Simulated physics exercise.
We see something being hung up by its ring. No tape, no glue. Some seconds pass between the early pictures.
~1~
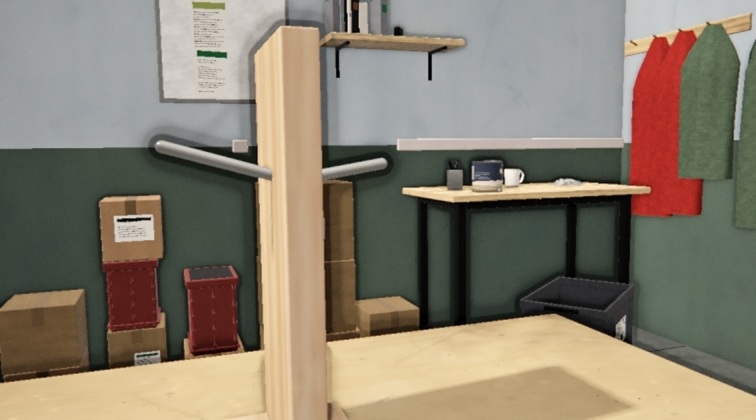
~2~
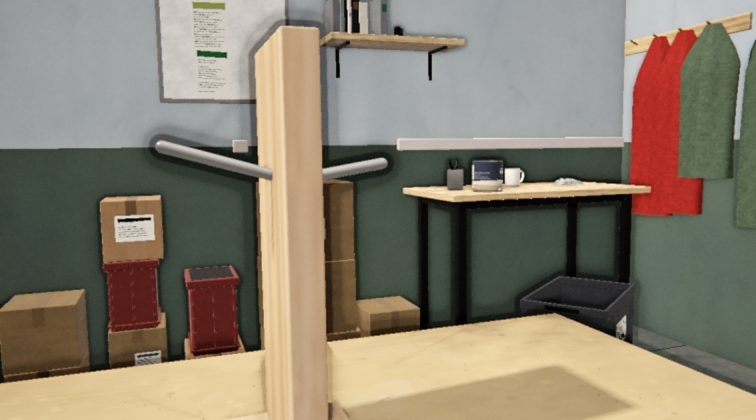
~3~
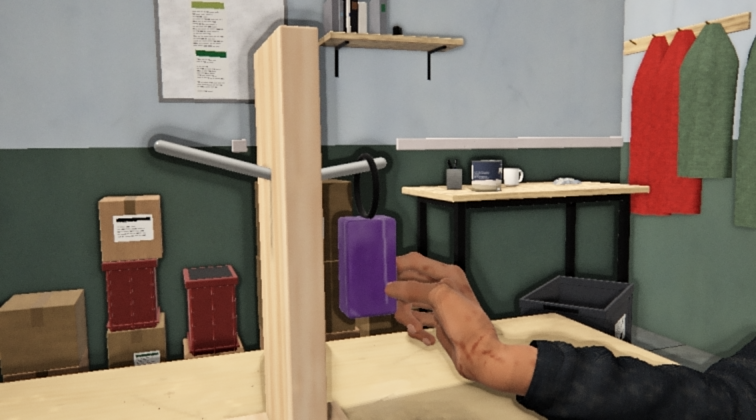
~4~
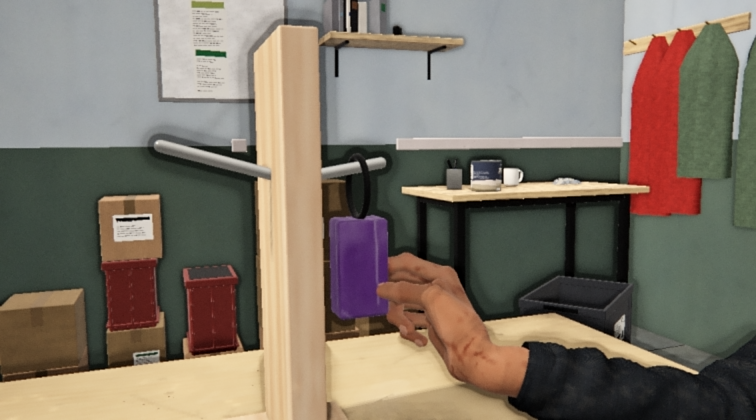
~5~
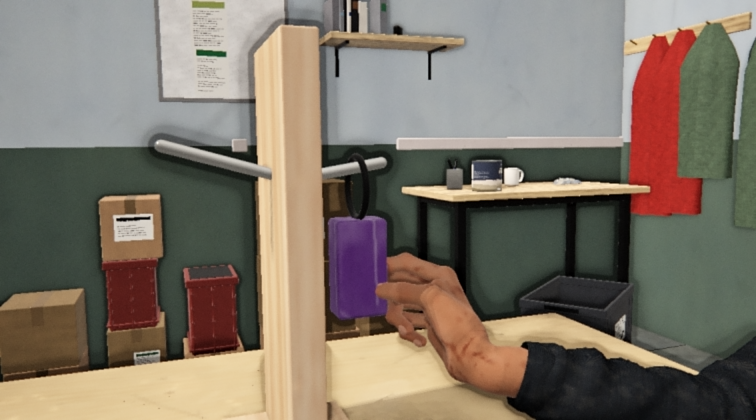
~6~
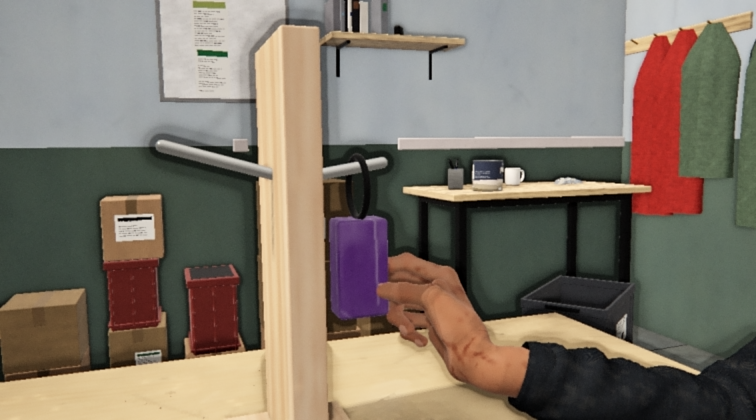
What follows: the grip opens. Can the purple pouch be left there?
The purple pouch stays on its peg.
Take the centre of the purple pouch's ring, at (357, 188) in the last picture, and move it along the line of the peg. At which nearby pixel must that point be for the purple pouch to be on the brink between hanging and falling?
Close to (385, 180).
Then, 0.20 s later than the last frame, purple pouch at rest near (358, 236).
When it is over, the purple pouch hangs there, near (359, 236).
